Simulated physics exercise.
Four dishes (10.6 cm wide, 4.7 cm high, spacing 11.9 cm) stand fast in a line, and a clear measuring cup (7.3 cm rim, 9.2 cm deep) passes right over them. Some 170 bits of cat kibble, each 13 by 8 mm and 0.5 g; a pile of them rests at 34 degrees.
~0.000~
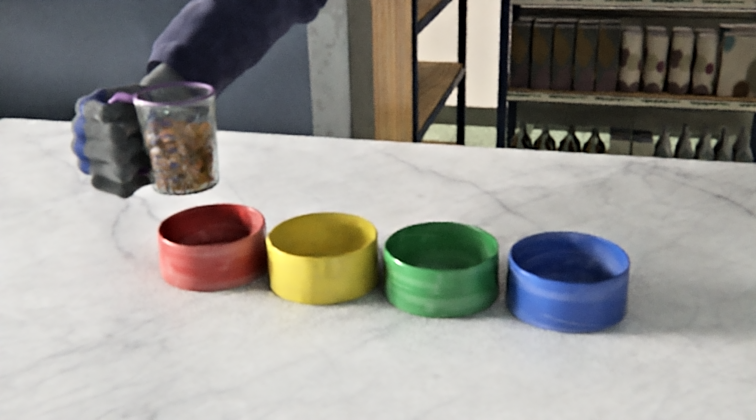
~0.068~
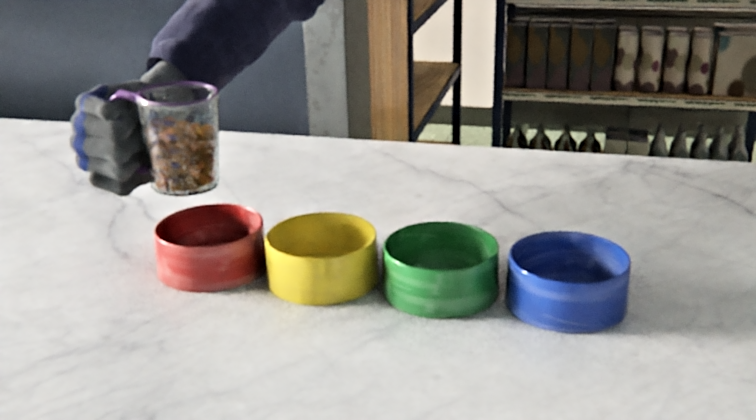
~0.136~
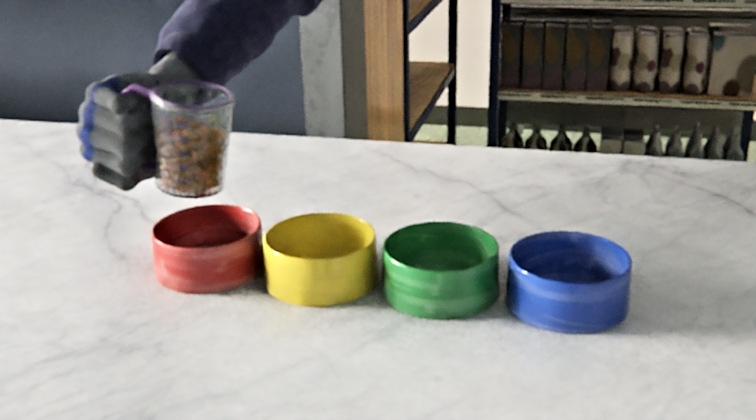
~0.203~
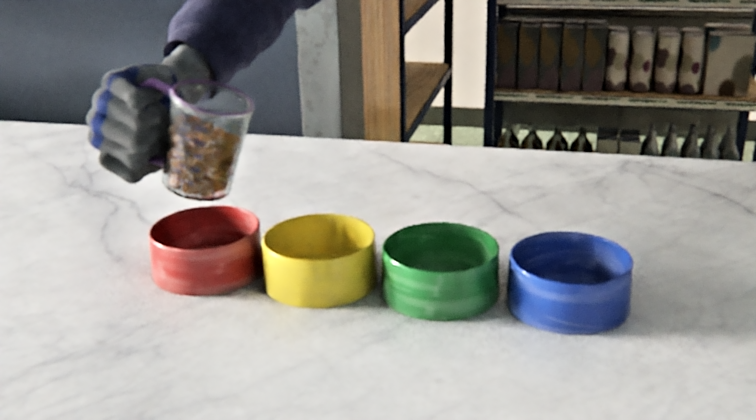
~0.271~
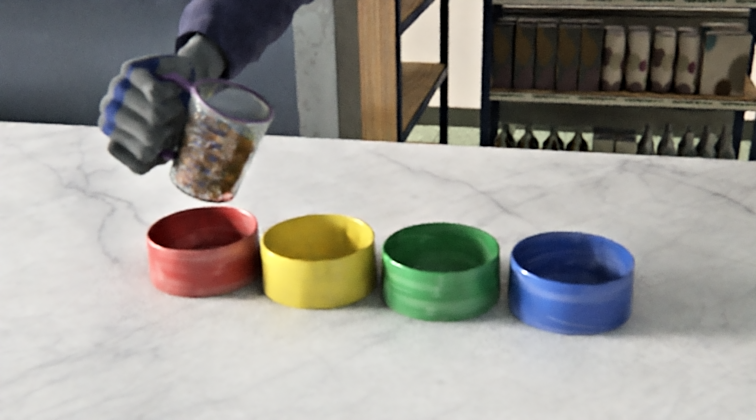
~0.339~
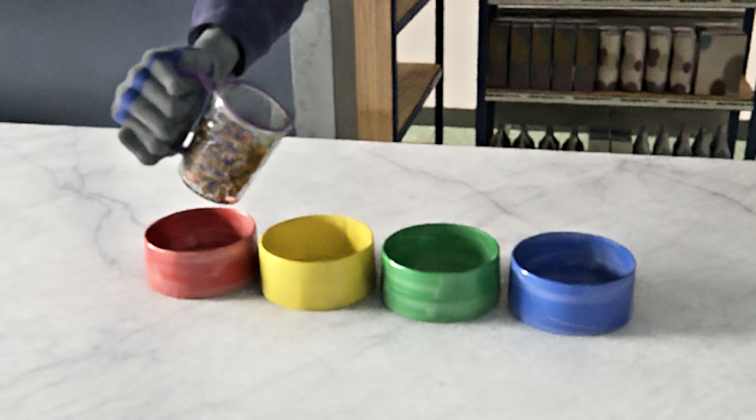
A gloved hand moves a clear cup of small pieces right, tilting it above colored dishes.
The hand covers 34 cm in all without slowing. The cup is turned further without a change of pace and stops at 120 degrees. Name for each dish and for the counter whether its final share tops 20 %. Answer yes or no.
Red dish: No; blue dish: Yes; green dish: Yes; yellow dish: No; on the counter: No.
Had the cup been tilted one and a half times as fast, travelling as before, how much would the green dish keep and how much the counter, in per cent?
In that case green 80, counter 10.
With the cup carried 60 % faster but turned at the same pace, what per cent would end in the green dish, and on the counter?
Green 0, counter 10.
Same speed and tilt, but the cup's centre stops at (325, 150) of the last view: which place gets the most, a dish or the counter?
Most goes to: Green.
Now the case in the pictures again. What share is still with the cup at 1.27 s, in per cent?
Some 30 per cent of the load.
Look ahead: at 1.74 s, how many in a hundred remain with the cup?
Some 0 per cent of the load.
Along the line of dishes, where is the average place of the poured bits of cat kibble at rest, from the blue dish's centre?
About 3 cm to its left.
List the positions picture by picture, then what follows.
In the first frame, cup at (180, 139), tilt 0 degrees, lip at (210, 96), moved 0.0 cm; middle of the pieces at (177, 155); red dish at (212, 225); yellow dish at (323, 235); green dish at (441, 245); blue dish at (569, 257).
In the second frame, cup at (182, 139), tilt 2 degrees, lip at (213, 97), moved 0.5 cm; middle of the pieces at (177, 155).
In the third frame, cup at (192, 140), tilt 9 degrees, lip at (230, 102), moved 1.8 cm; middle of the pieces at (186, 155).
In the fourth frame, cup at (205, 142), tilt 17 degrees, lip at (249, 110), moved 3.4 cm; middle of the pieces at (196, 156).
In the fifth frame, cup at (218, 143), tilt 25 degrees, lip at (269, 119), moved 4.9 cm; middle of the pieces at (208, 155).
In the sixth frame, cup at (232, 144), tilt 33 degrees, lip at (288, 128), moved 6.5 cm; middle of the pieces at (220, 155); red dish at (200, 229); yellow dish at (317, 238); green dish at (441, 247); blue dish at (573, 257). The cup turns about 120 degrees a second and travels 23 cm a second.
Then, at 0.90 s, tilt 101 degrees; cup holds 100 %.
Then, at 1.27 s, tilt 120 degrees; cup holds 30 %, blue 25 %, green 30 %.
Then, at 1.74 s, tilt 120 degrees; cup holds 0 %, blue 65 %, green 30 %.
By 2.1 s all is still; red 0 %, blue 65 %, green 30 %, yellow 0 %, counter 10 %.
